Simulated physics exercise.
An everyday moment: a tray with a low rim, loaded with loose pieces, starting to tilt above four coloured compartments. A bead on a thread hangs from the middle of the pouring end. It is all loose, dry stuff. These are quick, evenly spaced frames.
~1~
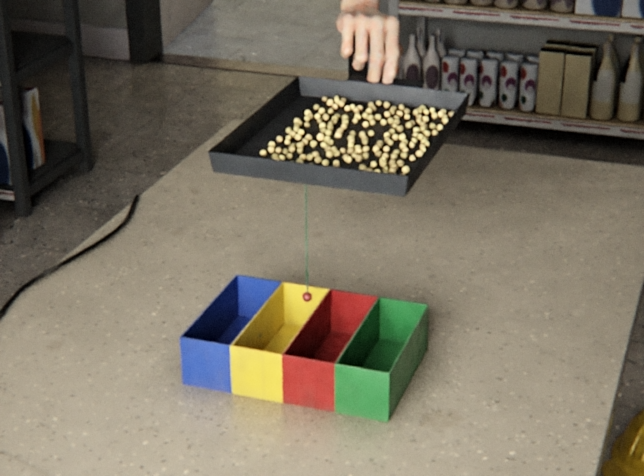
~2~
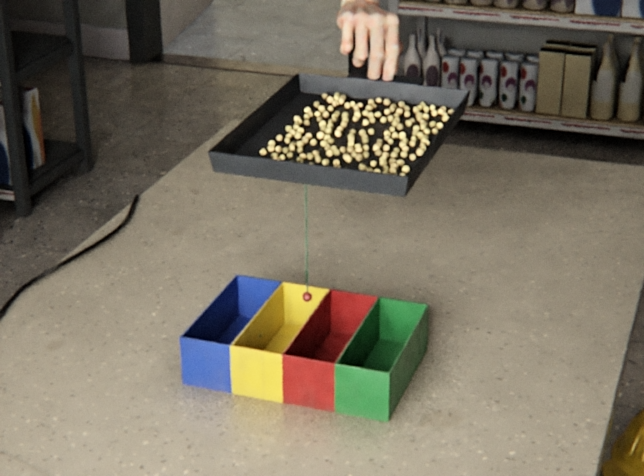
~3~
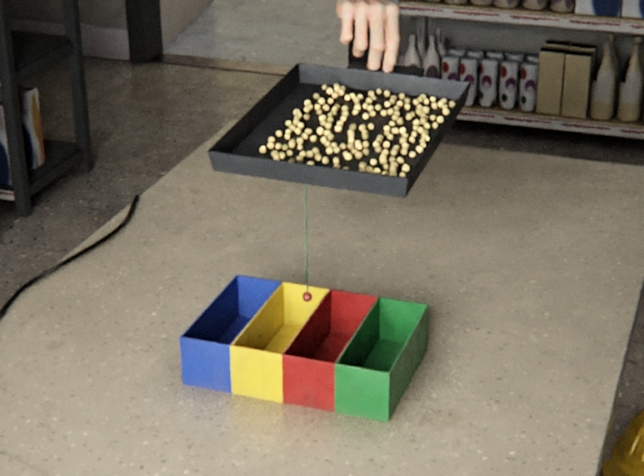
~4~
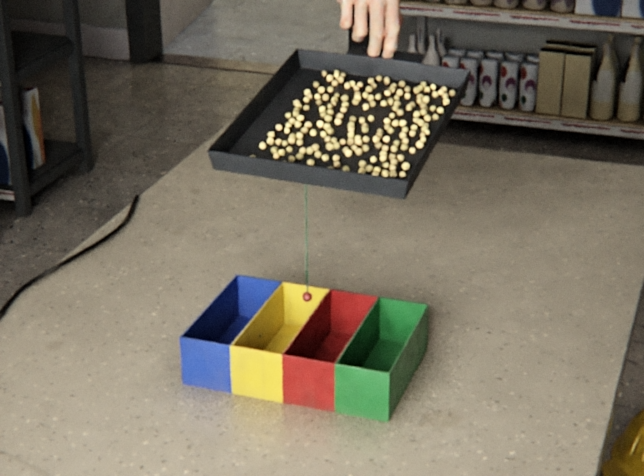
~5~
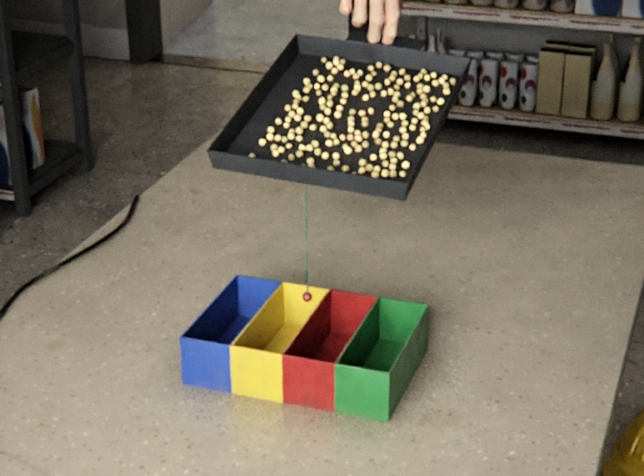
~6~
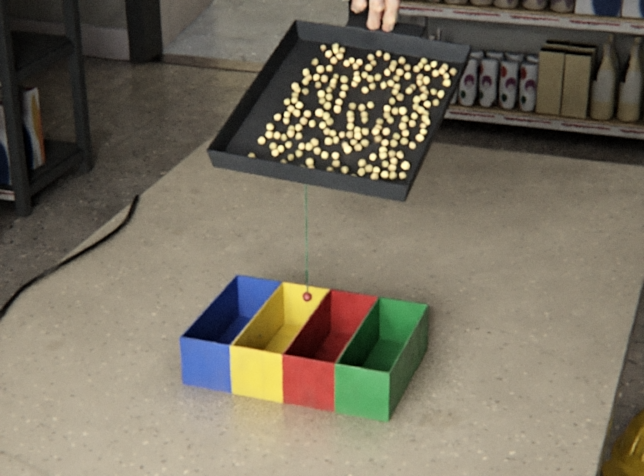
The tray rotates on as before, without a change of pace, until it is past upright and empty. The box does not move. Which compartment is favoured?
Most goes to the green cell.
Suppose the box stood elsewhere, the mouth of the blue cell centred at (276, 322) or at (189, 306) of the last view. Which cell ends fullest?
The first try: That red cell. The second: Green.
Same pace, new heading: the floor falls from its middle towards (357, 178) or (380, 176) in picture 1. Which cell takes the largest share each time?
The first try: That green cell. The second: The cell in green.
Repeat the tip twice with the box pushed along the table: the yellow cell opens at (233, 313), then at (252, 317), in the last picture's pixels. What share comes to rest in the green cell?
Roughly 30 per cent, and 40 per cent.
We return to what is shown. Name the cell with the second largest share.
Second comes red.
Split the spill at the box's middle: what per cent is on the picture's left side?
It comes to 10 per cent or so.
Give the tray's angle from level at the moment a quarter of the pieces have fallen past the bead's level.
Near 110 degrees.
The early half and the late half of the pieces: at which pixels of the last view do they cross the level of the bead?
At about (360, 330), then at (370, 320).
Soon after the last picture, tray tipped steeply; nearly all on the tray; a stray few falling or outside the box.
A little later, tray tipped past a quarter turn; most on the tray; a small part in the green cell; a stray few in the red cell; a small part falling or outside the box.
Later still, tray tipped past a quarter turn; about half in the green cell; about a quarter in the red cell; a small part in the yellow cell; a small part falling or outside the box.
At rest, tray tipped past a quarter turn; about half in the green cell; about a quarter in the red cell; a small part in the yellow cell; none in the blue cell; a small part outside the box.
